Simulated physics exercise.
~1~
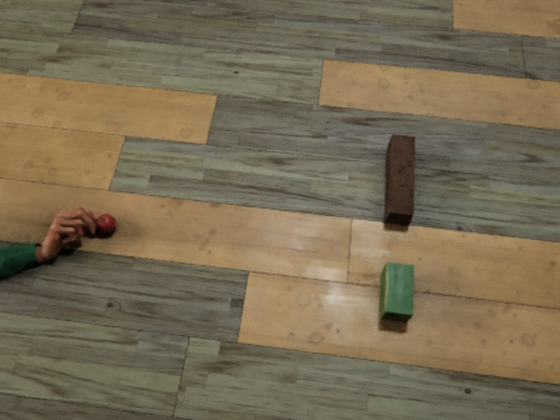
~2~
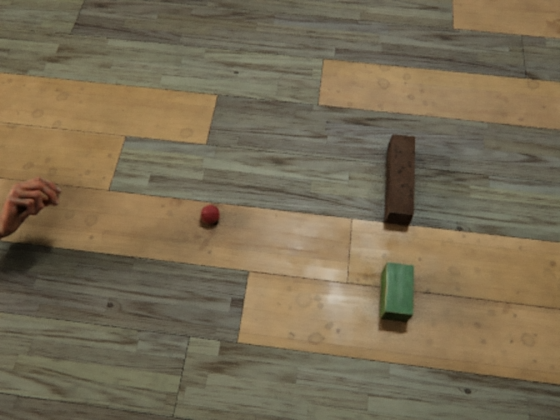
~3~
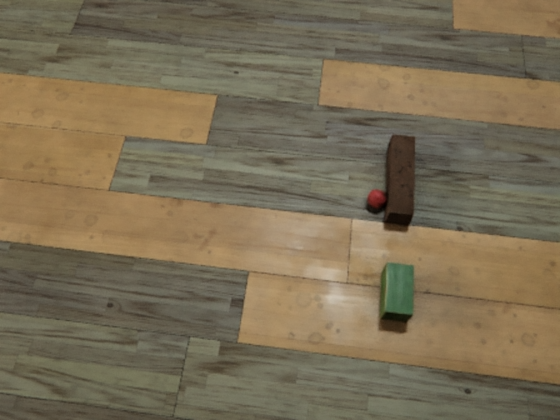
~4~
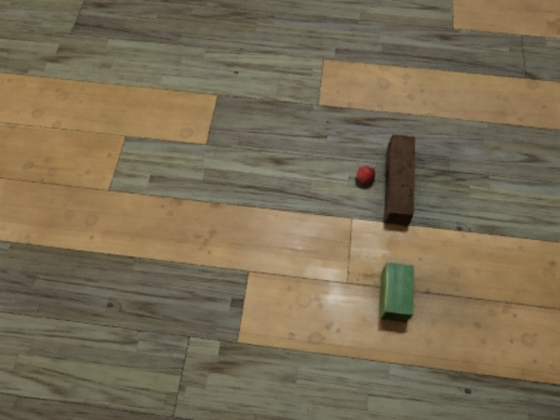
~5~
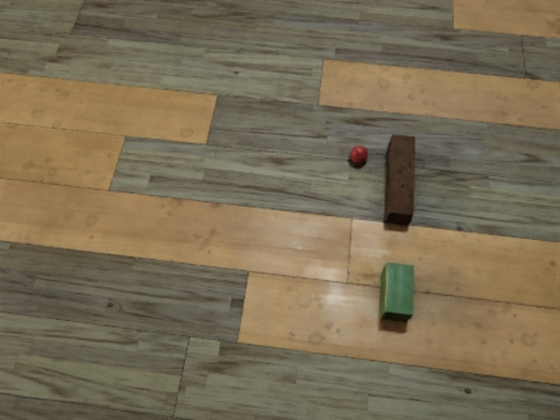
The video shows a hand releasing a small red tomato that rolls right across a wooden floor toward a brown brick and a green block. The tomato hits the brown brick, rebounds slightly left and away up the floor, and ends stopped beside the brick.
